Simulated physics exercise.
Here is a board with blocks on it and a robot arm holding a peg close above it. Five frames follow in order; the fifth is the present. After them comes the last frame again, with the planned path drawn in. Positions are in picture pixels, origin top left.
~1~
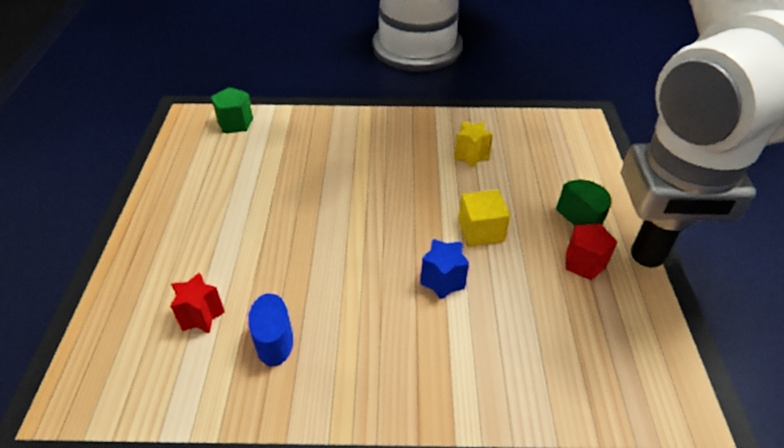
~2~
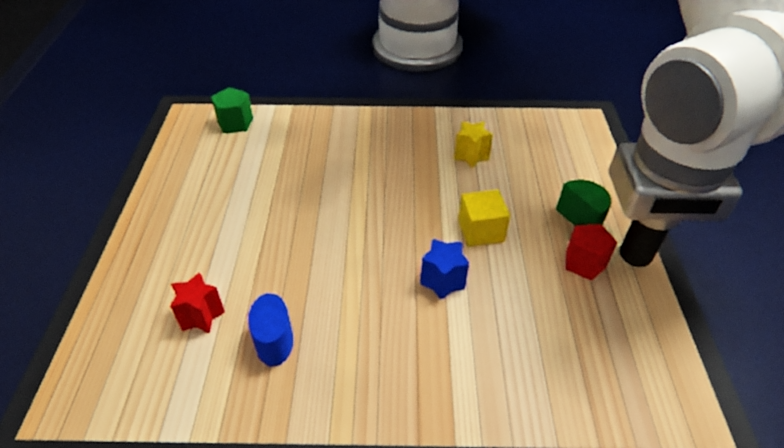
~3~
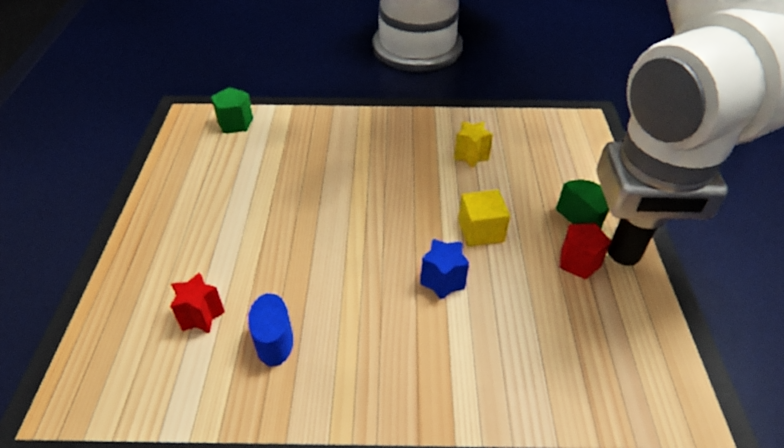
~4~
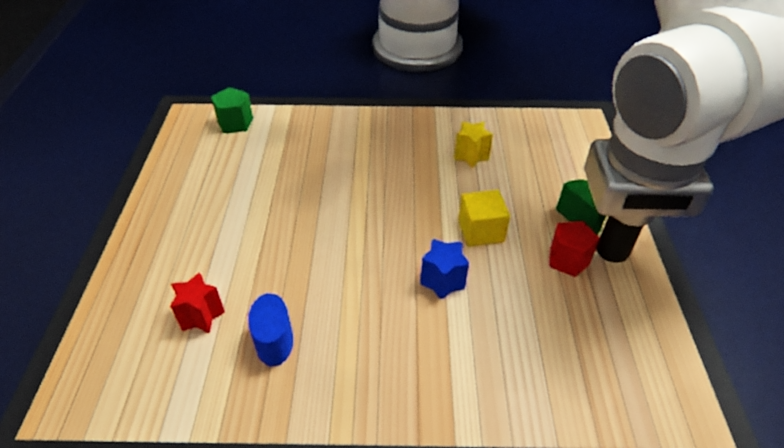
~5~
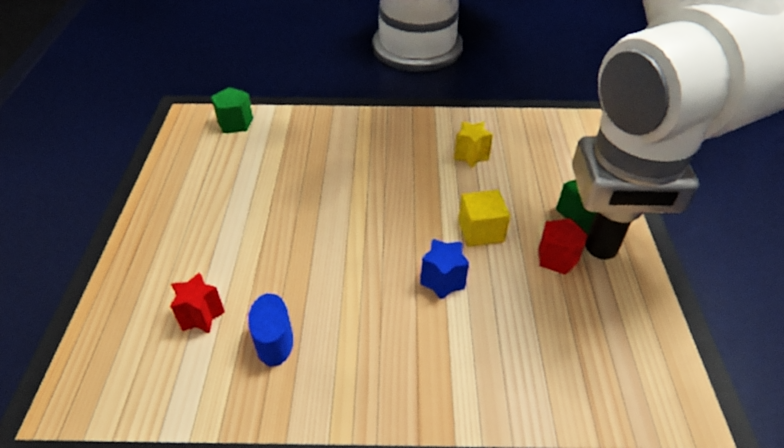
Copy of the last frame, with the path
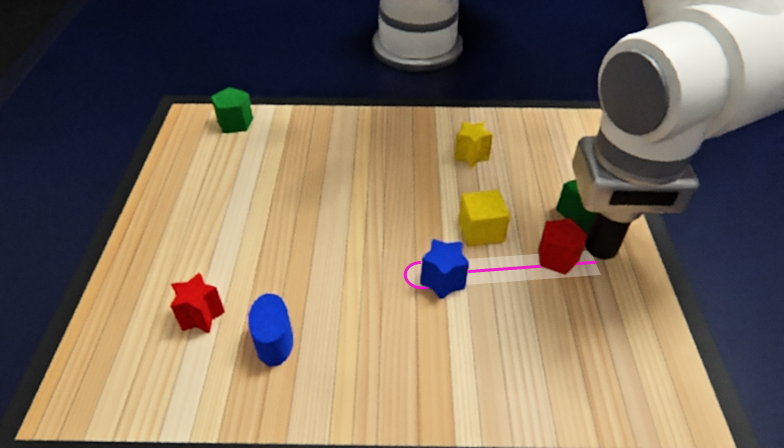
A robot arm moves left and pushes the red block slightly left across the board.
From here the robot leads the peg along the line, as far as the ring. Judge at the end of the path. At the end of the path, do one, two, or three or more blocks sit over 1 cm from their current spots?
The count will be 3 or more.
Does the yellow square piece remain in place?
I expect not.
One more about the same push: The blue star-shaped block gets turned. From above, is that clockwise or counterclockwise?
From overhead, anticlockwise.
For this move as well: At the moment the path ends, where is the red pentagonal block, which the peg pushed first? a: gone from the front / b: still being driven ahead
a (gone from the front)
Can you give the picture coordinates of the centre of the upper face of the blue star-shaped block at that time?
Expect it around (396, 265).
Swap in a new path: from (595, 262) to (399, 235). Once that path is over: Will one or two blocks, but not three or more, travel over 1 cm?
Short answer: No.
The line goes from (595, 262) to (421, 275).
On the path given first. One third of the way, peg (542, 253); yellow square piece (482, 201); red pentagonal block (514, 224), turned 55° clockwise.
Two thirds of the way, peg (482, 257); yellow square piece (471, 189); red pentagonal block (479, 218).
At the end, peg (422, 262); blue star-shaped block (396, 265), turned 25° anticlockwise; yellow square piece (471, 189); red pentagonal block (479, 218), turned 125° clockwise; green half-round block unmoved.
